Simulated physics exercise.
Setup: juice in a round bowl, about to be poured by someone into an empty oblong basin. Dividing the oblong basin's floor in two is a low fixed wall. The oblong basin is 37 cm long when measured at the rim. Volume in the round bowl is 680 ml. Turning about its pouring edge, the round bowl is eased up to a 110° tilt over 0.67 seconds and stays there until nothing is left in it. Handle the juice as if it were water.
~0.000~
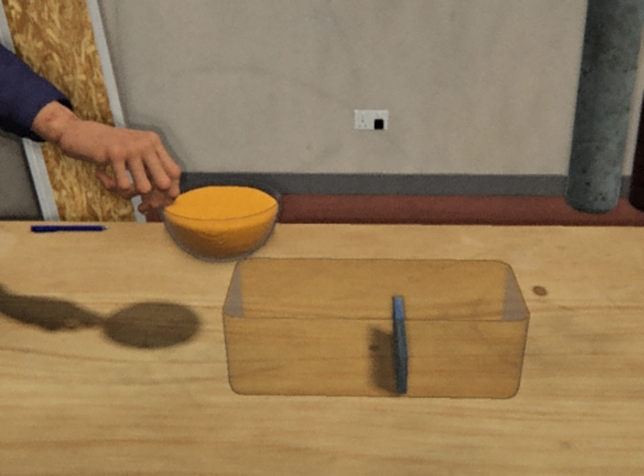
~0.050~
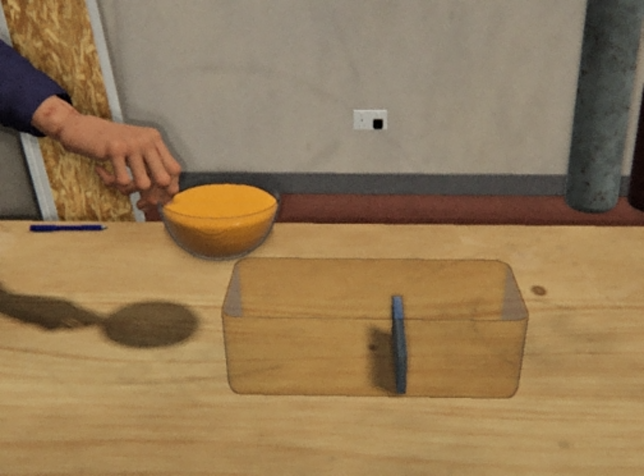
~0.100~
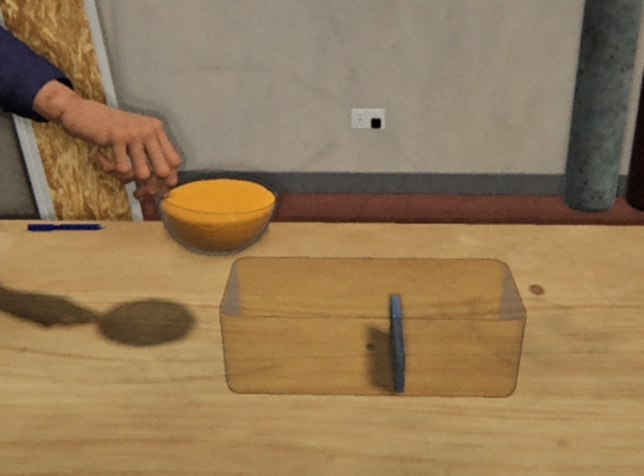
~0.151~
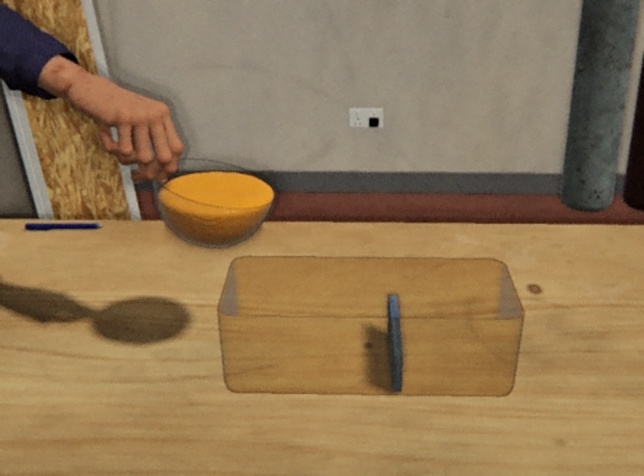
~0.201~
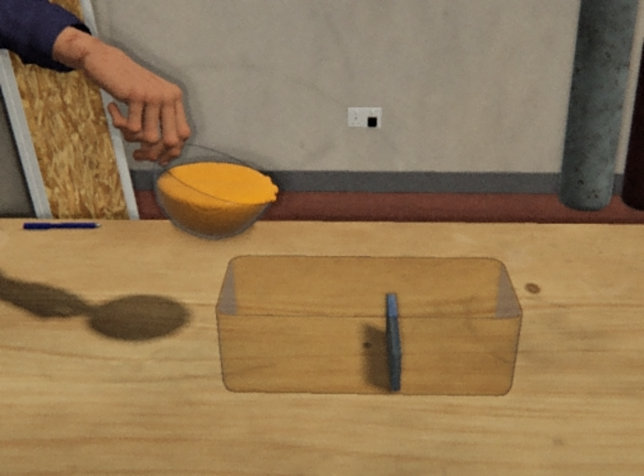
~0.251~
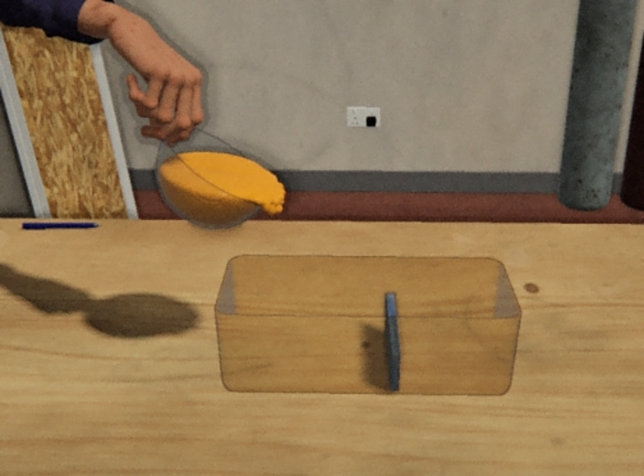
At a wooden table, a hand held a clear round bowl of orange juice beside an empty see-through basin and gradually tilted it to the right, until a little juice bulged over the bowl's edge.
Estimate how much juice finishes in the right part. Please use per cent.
I would say 4 per cent.
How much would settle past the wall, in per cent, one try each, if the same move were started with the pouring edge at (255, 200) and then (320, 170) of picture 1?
5 in a hundred, followed by 75 in a hundred.
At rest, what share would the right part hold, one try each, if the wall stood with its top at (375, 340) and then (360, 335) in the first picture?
Respectively close to 55 and 75 %.
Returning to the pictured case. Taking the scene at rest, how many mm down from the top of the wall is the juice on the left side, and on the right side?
38 mm left, 54 mm right.
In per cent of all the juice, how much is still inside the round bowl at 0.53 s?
Portion remaining: Approx. 16 per cent.
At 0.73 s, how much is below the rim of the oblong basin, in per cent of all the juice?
It works out near 94 per cent.
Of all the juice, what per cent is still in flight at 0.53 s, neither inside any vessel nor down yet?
Roughly 62 percent.
Then, 0.53 s in, the tilt is 98° and 17 per cent is still to pour, 22 is left of the wall and 0 right of it.
Then, 0.73 s in, the tilt is 110° and 0 per cent is still to pour, 92 is left of the wall and 3 right of it.
Then, 0.94 s in, the tilt is 110° and 0 per cent is still to pour, 85 is left of the wall and 3 right of it.
Then, 1.17 s in, the tilt is 110° and 0 per cent is still to pour, 90 is left of the wall and 4 right of it.
Finally, 90 per cent lies left of the wall, 4 right of it and 7 outside.
